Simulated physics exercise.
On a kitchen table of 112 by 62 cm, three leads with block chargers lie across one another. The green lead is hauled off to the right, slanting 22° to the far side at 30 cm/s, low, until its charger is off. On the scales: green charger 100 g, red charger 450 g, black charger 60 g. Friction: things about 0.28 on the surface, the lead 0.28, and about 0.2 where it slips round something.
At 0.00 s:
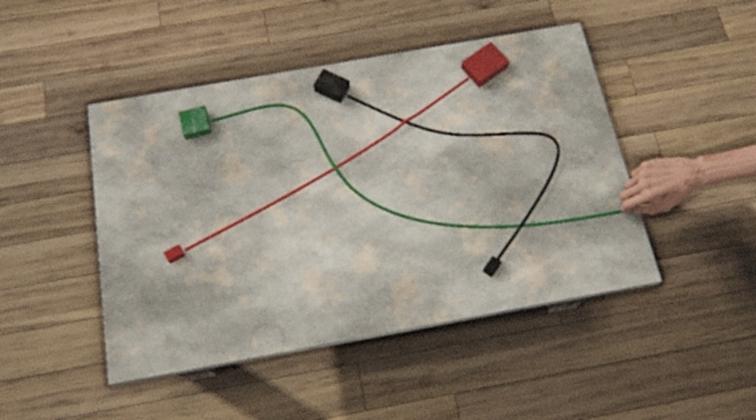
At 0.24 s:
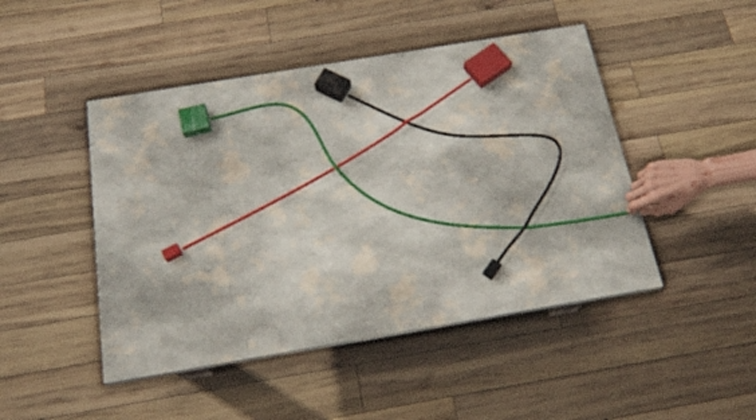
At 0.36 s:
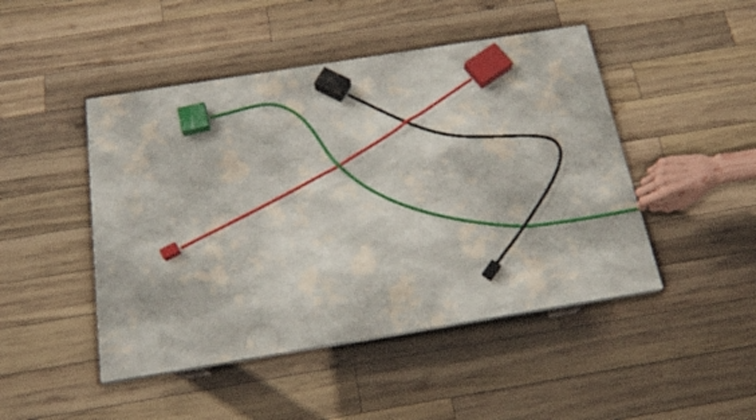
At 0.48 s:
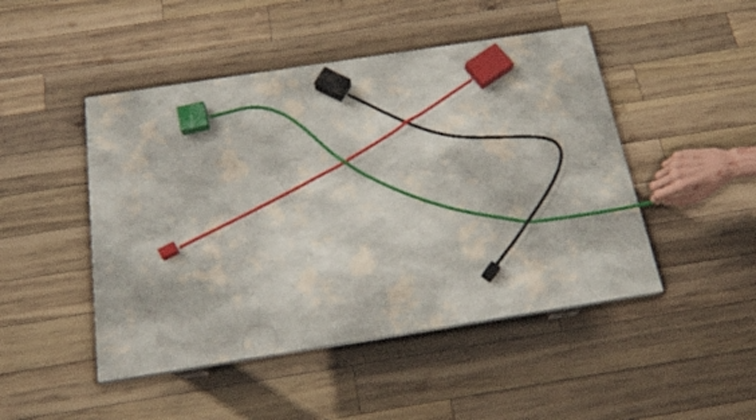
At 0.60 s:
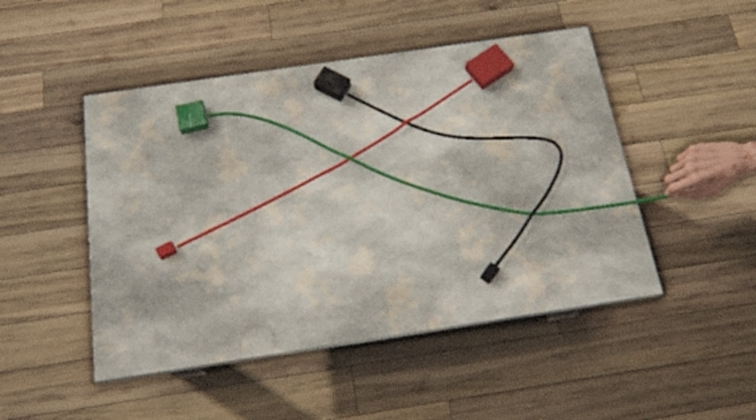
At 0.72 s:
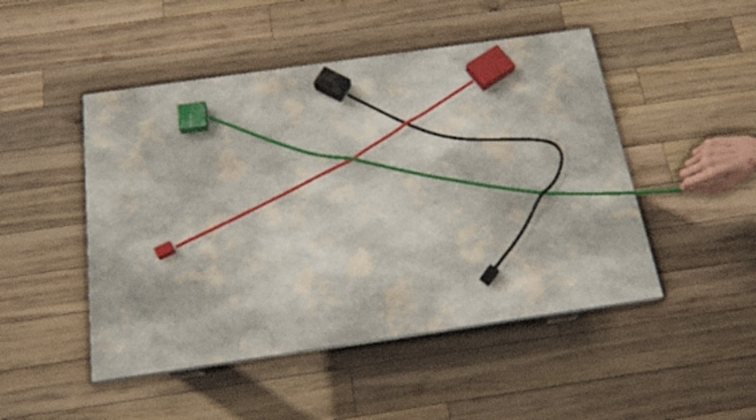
In this clip, green, red and black leads attached to blocks cross one another on a mottled grey tabletop, while a hand at the right edge pulls the green lead rightward, drawing its deep curve steadily straighter.
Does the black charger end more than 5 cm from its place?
Verdict: The black charger leaves its place.
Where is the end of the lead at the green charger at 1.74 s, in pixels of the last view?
Around (324, 134).
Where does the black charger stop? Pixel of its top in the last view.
Near (508, 98).
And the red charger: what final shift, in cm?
About: Red charger 0 cm.
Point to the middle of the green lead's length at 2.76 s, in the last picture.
Around (687, 96).
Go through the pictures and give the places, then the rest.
The first frame shows shows, black charger (331, 82); crossings (335, 167) green over red, (407, 121) red over black, (522, 225) black over green; green lead runs through (487, 227) (389, 211) (327, 154) (261, 107); grip (631, 210).
In the second frame, shows, green lead runs through (393, 210) (261, 106); grip (636, 211).
In the third frame, shows, green lead runs through (402, 205) (261, 105); grip (646, 207).
In the fourth frame, shows, green lead runs through (417, 198) (261, 108); grip (660, 201).
In the fifth frame, shows, green lead runs through (431, 191) (260, 119); grip (675, 194).
The sixth frame shows shows, black charger (332, 80); green lead runs through (542, 193) (442, 178) (351, 158) (257, 136); grip (690, 189).
At 1.7 s, the green lead's tail end at (324, 134); green charger 25 cm off its start.
At 2.8 s, the green lead's tail end at (456, 127); green charger 52 cm off its start, red plug 6 cm off its start.
At 3.8 s, the green lead's tail end at (583, 88); black charger 3 cm off its start at (347, 83), green charger 80 cm off its start at (569, 83), black plug 17 cm off its start at (518, 200).
At 4.8 s, the green lead has left the top; black charger 37 cm off its start, green charger over the edge, black plug over the edge.
At 5.3 s, the green lead has left the top; black charger 37 cm off its start at (508, 98), green charger over the edge, black plug over the edge, red plug 23 cm off its start at (267, 200).
